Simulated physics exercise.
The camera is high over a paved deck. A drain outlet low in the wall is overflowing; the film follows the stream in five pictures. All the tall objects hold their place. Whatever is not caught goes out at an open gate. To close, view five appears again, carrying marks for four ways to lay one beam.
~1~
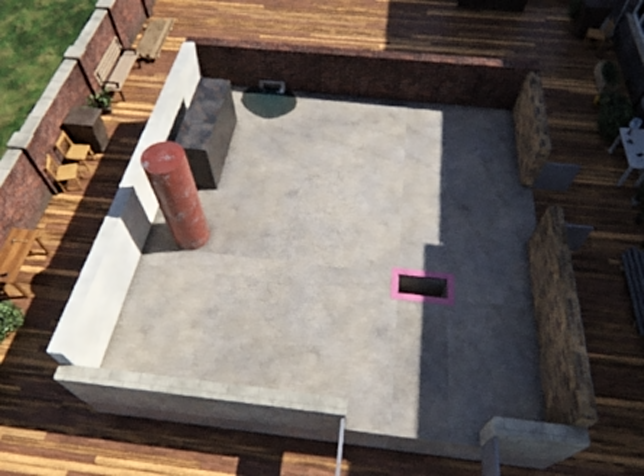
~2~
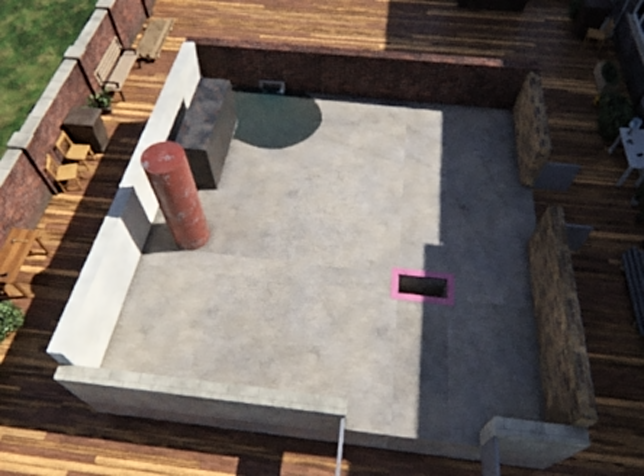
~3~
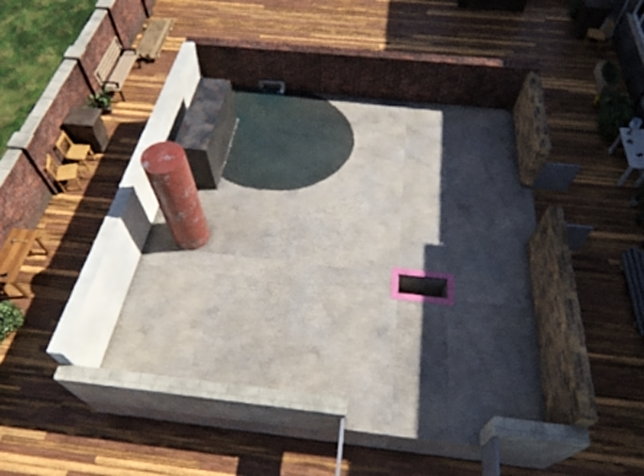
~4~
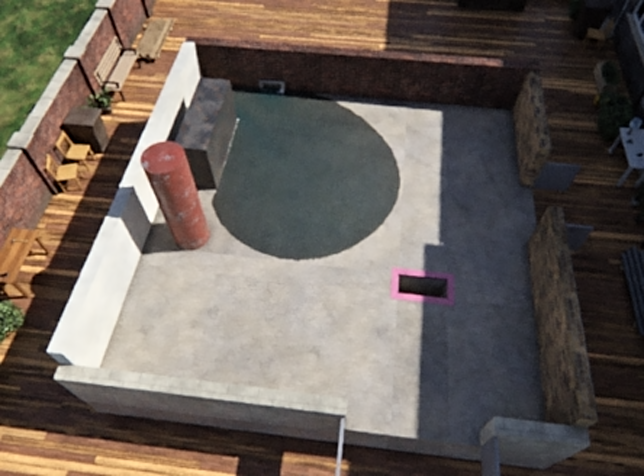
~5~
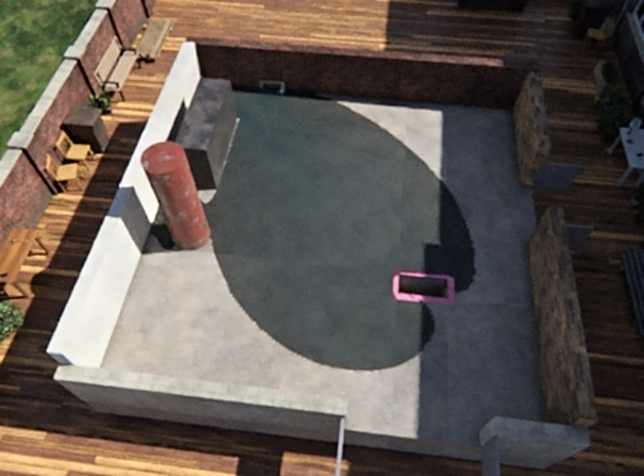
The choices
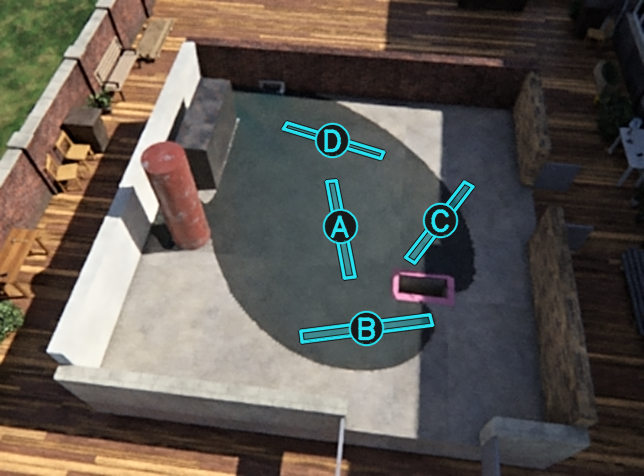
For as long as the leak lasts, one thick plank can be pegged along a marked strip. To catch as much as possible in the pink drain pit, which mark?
I would pick place B.
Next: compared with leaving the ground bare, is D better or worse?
Worse.
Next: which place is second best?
C it is.
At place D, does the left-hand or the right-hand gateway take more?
The left one.
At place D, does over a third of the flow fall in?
No.
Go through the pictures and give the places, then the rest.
The first picture shows outfall at (272, 85); pink drain pit at (423, 286); open gate at (412, 423); open gate at (524, 214); front seen at (280, 113), 2 % of the ground wet; pink drain pit still dry.
The second picture shows front seen at (293, 142), 6 % of the ground wet; pink drain pit still dry.
The third picture shows front seen at (292, 185), 14 % of the ground wet; pink drain pit still dry.
The fourth picture shows front seen at (317, 253), 28 % of the ground wet; pink drain pit still dry.
The fifth picture shows front seen at (409, 352), 48 % of the ground wet; pink drain pit taking water.
On the marked copy, A from (331, 181) to (349, 277); B from (301, 336) to (431, 319); C from (410, 260) to (468, 184); D from (285, 125) to (382, 155).
Choosing A, about 10 % of the stream goes into the pink drain pit, about 88 % out by the gates.
Choosing B, about 49 % of the stream goes into the pink drain pit, about 50 % out by the gates.
Choosing C, about 25 % of the stream goes into the pink drain pit, about 73 % out by the gates.
Choosing D, about 14 % of the stream goes into the pink drain pit, about 85 % out by the gates.
